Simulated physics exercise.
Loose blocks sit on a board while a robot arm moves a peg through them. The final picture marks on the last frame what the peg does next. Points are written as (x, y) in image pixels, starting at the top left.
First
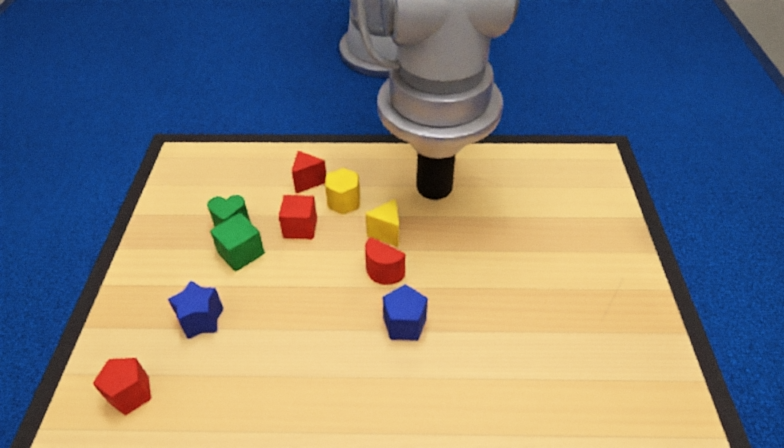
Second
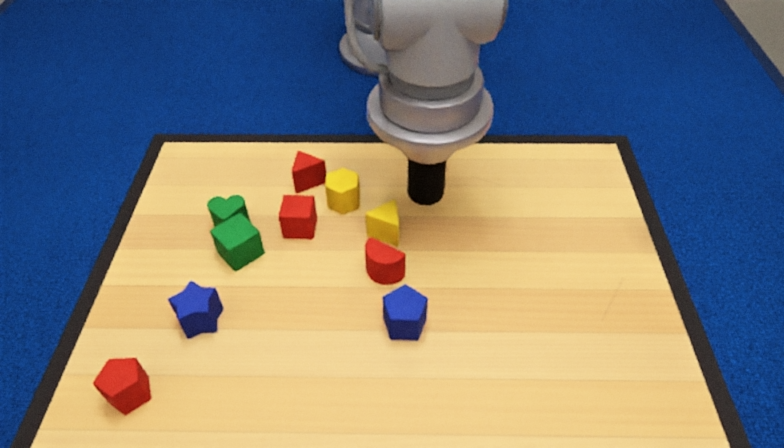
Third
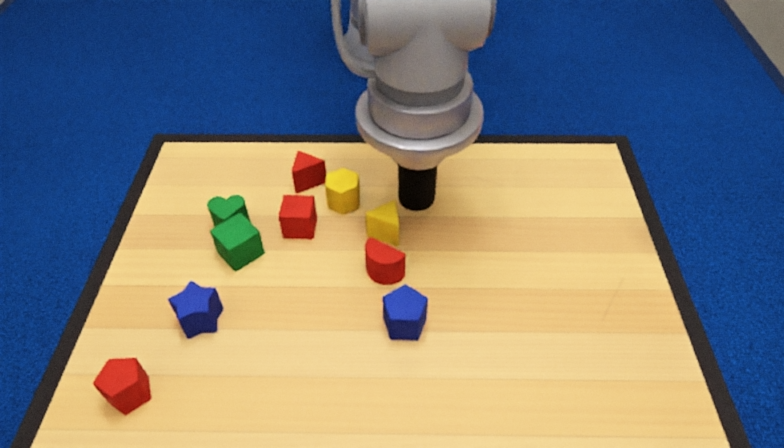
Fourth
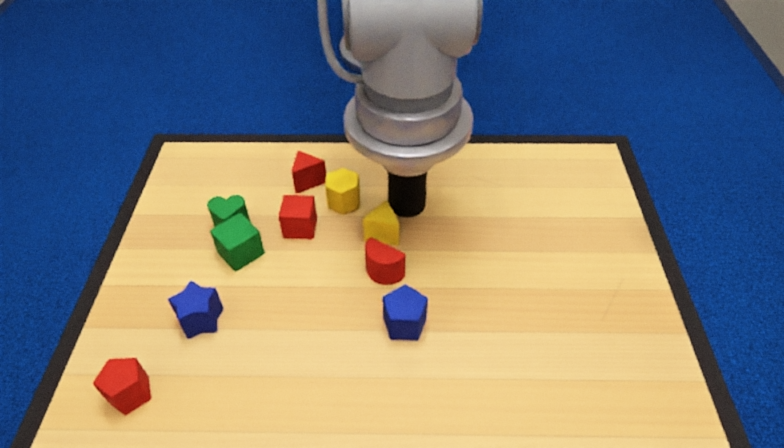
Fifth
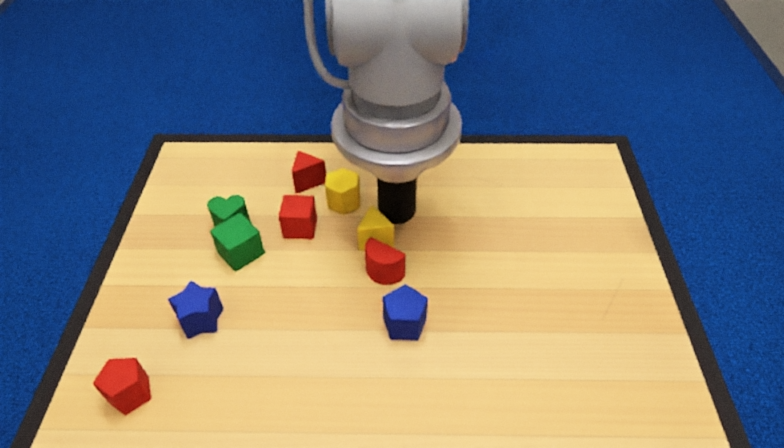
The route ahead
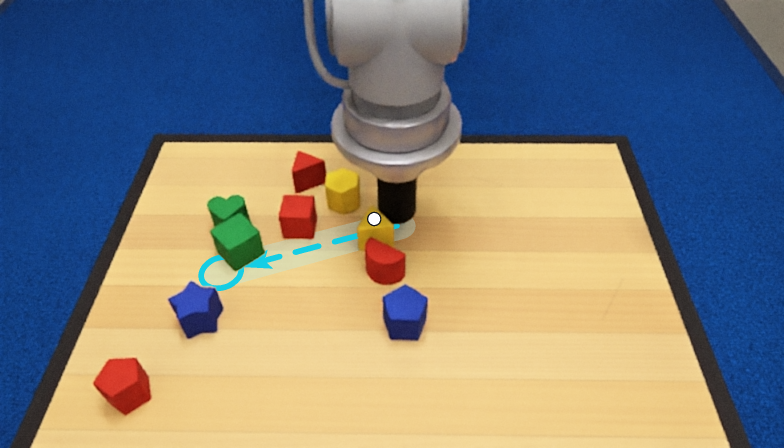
A robot arm's black peg moves slowly left and toward the viewer across a wooden board of colored blocks, reaches the yellow three-sided block and nudges it slightly left, while the other blocks stay where they are.
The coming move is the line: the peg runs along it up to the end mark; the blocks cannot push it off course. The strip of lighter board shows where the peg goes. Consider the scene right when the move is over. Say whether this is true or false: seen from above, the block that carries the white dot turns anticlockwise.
True.
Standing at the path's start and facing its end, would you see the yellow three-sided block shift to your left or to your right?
It gets pushed left.
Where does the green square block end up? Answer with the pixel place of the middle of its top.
I'd place it at (191, 229), taking the centre of its top.
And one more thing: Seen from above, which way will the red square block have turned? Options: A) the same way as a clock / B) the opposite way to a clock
The one that fits is A, the same way as a clock.
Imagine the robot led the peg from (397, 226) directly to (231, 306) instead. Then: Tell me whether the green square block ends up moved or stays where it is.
That block will keep its spot.
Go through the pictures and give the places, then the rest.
The first frame shows lower end of the peg at (434, 188), tops of blocks, green heart at (225, 205), green square block at (234, 230), red square block at (296, 205), yellow three-sided block at (386, 212), red D-shaped block at (382, 251).
The second frame shows peg at (426, 194), blocks as before.
The third frame shows peg at (417, 199), blocks as before.
The fourth frame shows peg at (407, 205), yellow three-sided block at (383, 213).
The fifth frame shows peg at (397, 212), green heart at (225, 205), green square block at (234, 230), red square block at (296, 205), yellow three-sided block at (374, 219), red D-shaped block at (382, 251).
The drawn path runs from (397, 226) to (221, 272); the dot is on the yellow three-sided block.
On the path given first. One third of the way, peg at (338, 226); yellow three-sided block at (330, 242), turned 50° anticlockwise.
Two thirds of the way, peg at (279, 242); red square block at (281, 205), turned 60° clockwise; yellow three-sided block at (325, 247), turned 70° anticlockwise.
At the end, peg at (216, 259); green heart at (221, 203), turned 30° clockwise; green square block at (191, 229), turned 70° clockwise; red square block at (281, 205), turned 60° clockwise; yellow three-sided block at (325, 247), turned 70° anticlockwise; red D-shaped block not moved.
